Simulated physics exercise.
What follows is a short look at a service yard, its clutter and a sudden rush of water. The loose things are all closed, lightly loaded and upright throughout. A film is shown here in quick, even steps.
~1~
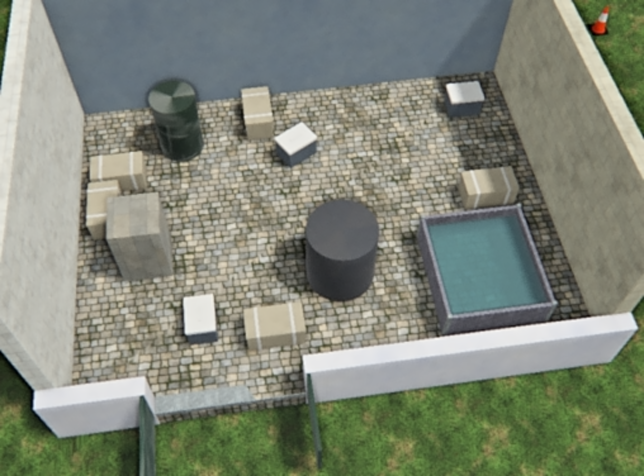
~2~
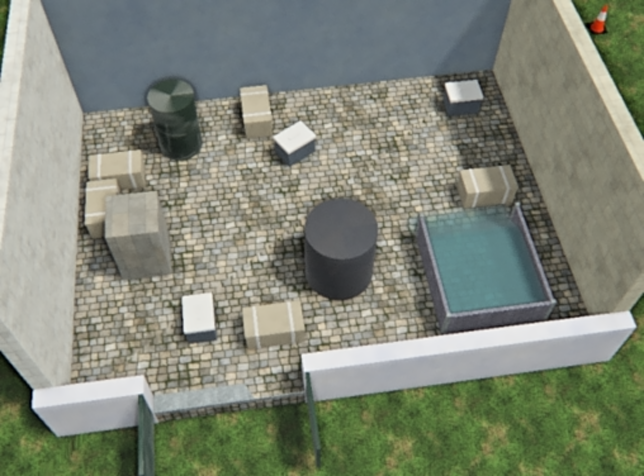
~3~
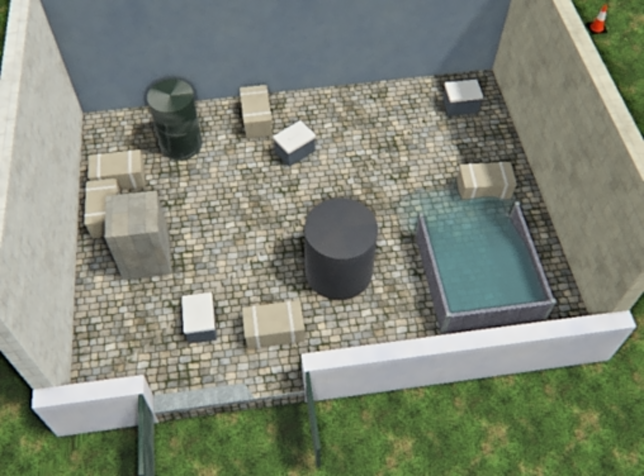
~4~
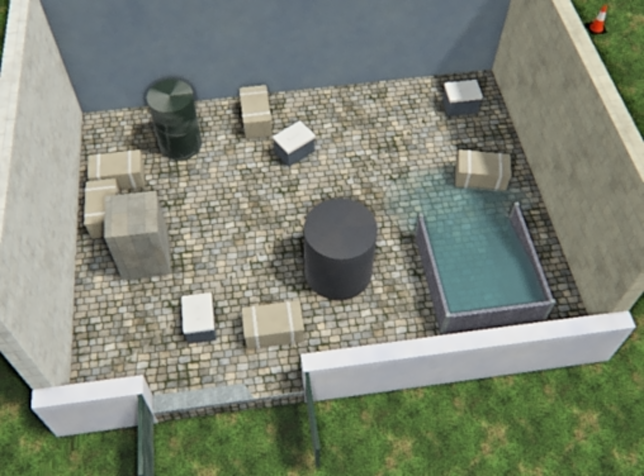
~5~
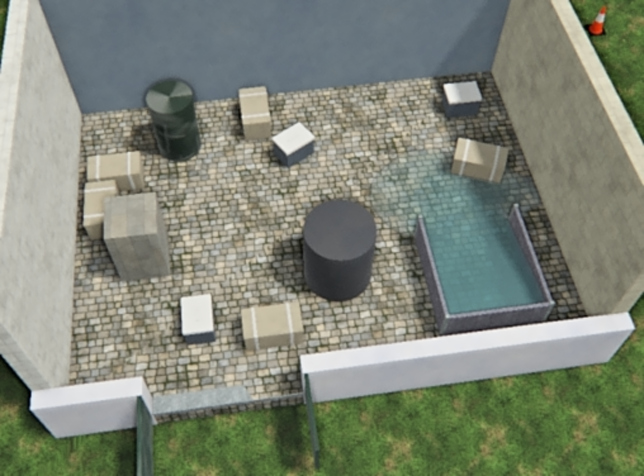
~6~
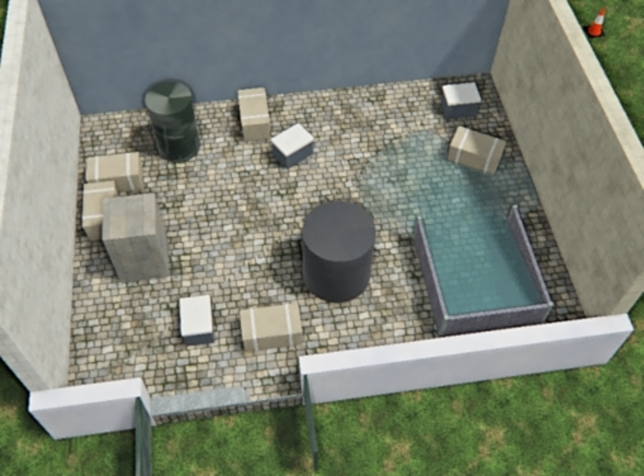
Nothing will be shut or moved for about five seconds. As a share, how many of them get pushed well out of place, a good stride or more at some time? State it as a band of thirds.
The things swept well aside make up a third to two thirds.
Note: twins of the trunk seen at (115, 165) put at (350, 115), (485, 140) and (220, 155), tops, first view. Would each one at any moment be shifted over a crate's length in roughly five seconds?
The first travels far, the second travels far, the third sits tight.
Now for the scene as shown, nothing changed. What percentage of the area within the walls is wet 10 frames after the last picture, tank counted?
Estimate: Close to 35 in a hundred.
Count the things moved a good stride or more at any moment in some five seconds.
Exactly 3.
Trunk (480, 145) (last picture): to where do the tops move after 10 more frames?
Close to (485, 90).
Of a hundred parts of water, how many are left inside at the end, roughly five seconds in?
I'd put it close to 100 percent.
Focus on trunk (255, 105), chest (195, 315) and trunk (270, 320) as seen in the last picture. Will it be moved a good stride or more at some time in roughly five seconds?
In the order given: Covered the distance, fell short, fell short.
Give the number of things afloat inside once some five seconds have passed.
By my reckoning the number comes out at 1.
A moment on, 1 of 8 are well off their spots; 0 afloat.
Next, 1 of 8 are well off their spots; 1 afloat.
Later, 3 of 8 are well off their spots; 2 afloat.
In the end, 3 of 8 are well off their spots, and 3 have been at some point; 1 afloat.
